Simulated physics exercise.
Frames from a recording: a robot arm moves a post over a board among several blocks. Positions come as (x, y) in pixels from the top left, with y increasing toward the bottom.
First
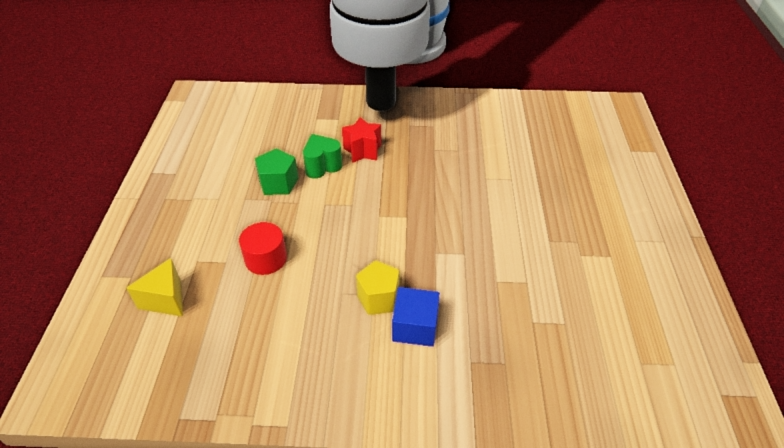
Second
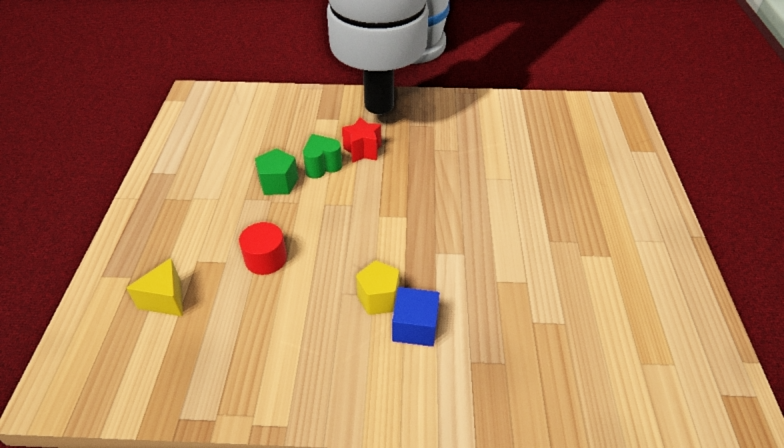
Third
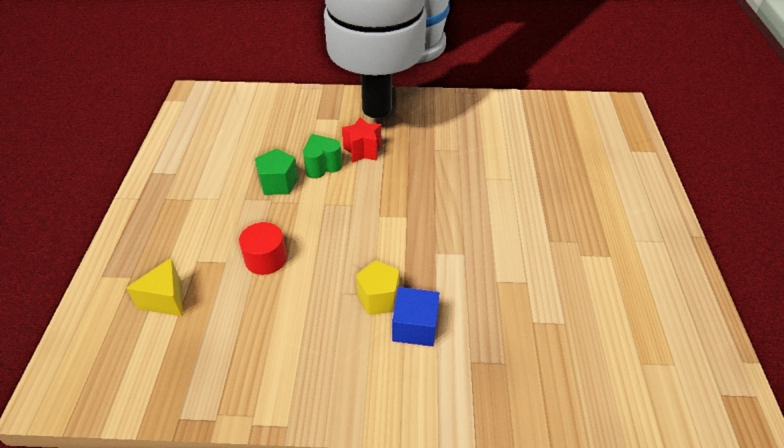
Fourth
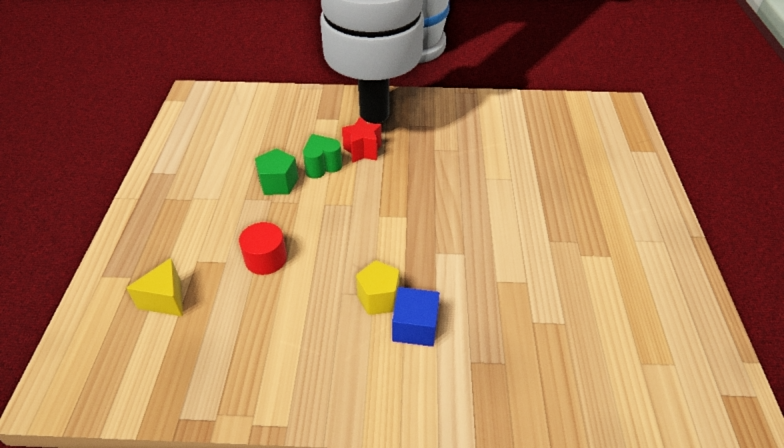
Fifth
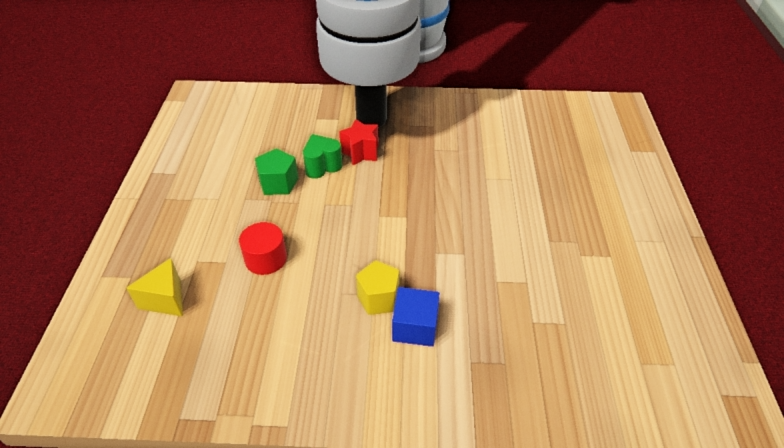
The clip shows a robot arm above a wooden board scattered with red, green, yellow and blue blocks, its black post moving slightly down and left to the red star, which shifts barely while the other blocks stay still.
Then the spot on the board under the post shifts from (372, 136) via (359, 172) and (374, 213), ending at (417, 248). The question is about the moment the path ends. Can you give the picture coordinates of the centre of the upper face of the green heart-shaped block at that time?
The middle of its top is at (309, 158).
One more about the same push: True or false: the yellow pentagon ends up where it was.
True.
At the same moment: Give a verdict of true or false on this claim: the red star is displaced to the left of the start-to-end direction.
False - the claim does not hold.
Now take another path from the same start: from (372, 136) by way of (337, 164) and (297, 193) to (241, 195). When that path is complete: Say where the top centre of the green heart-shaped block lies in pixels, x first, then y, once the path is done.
For the centre of its top, I'd go with (259, 204).
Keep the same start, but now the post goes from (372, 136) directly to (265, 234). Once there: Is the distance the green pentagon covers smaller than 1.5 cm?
No, that is not what happens.
What follows on the original path. One third of the way, post at (359, 158); green pentagon at (268, 162); green heart-shaped block at (309, 158), turned 65° clockwise; red star at (346, 171).
Two thirds of the way, post at (374, 198); green pentagon at (268, 162); green heart-shaped block at (309, 158), turned 65° clockwise; red star at (339, 197), turned 50° clockwise.
At the end, post at (418, 234); green pentagon at (268, 162); green heart-shaped block at (309, 158), turned 65° clockwise; red star at (339, 197), turned 55° clockwise; yellow pentagon still.
